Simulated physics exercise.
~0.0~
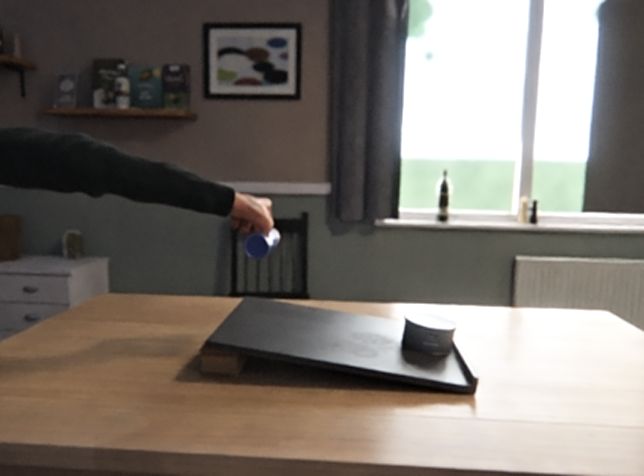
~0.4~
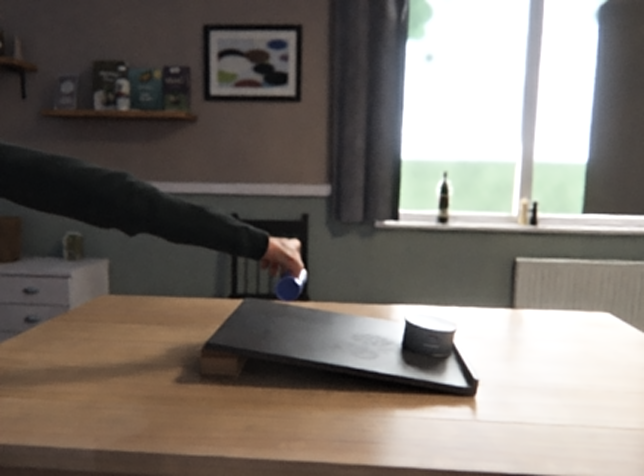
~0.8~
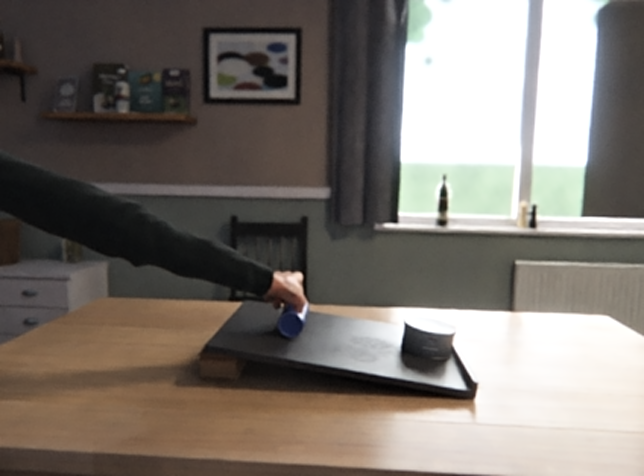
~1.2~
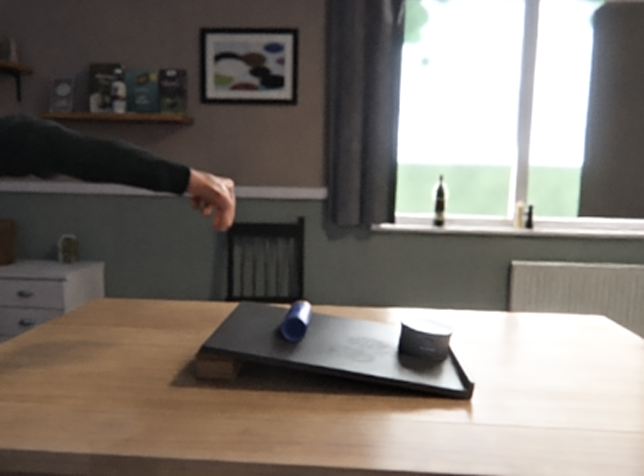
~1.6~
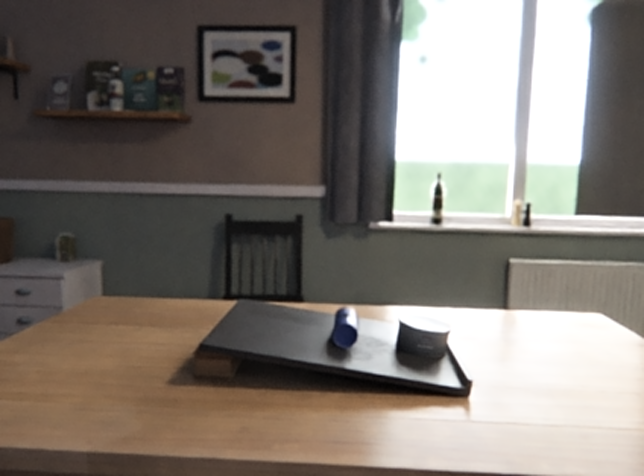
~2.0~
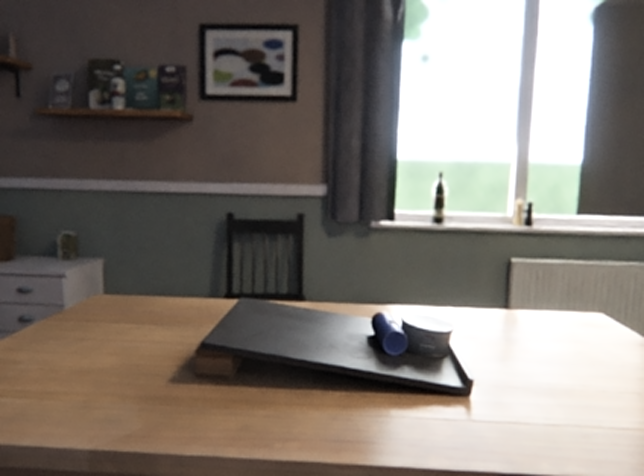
Blue cylinder laid on its side on a tilted black board by a hand, then rolling down to a still grey tub.
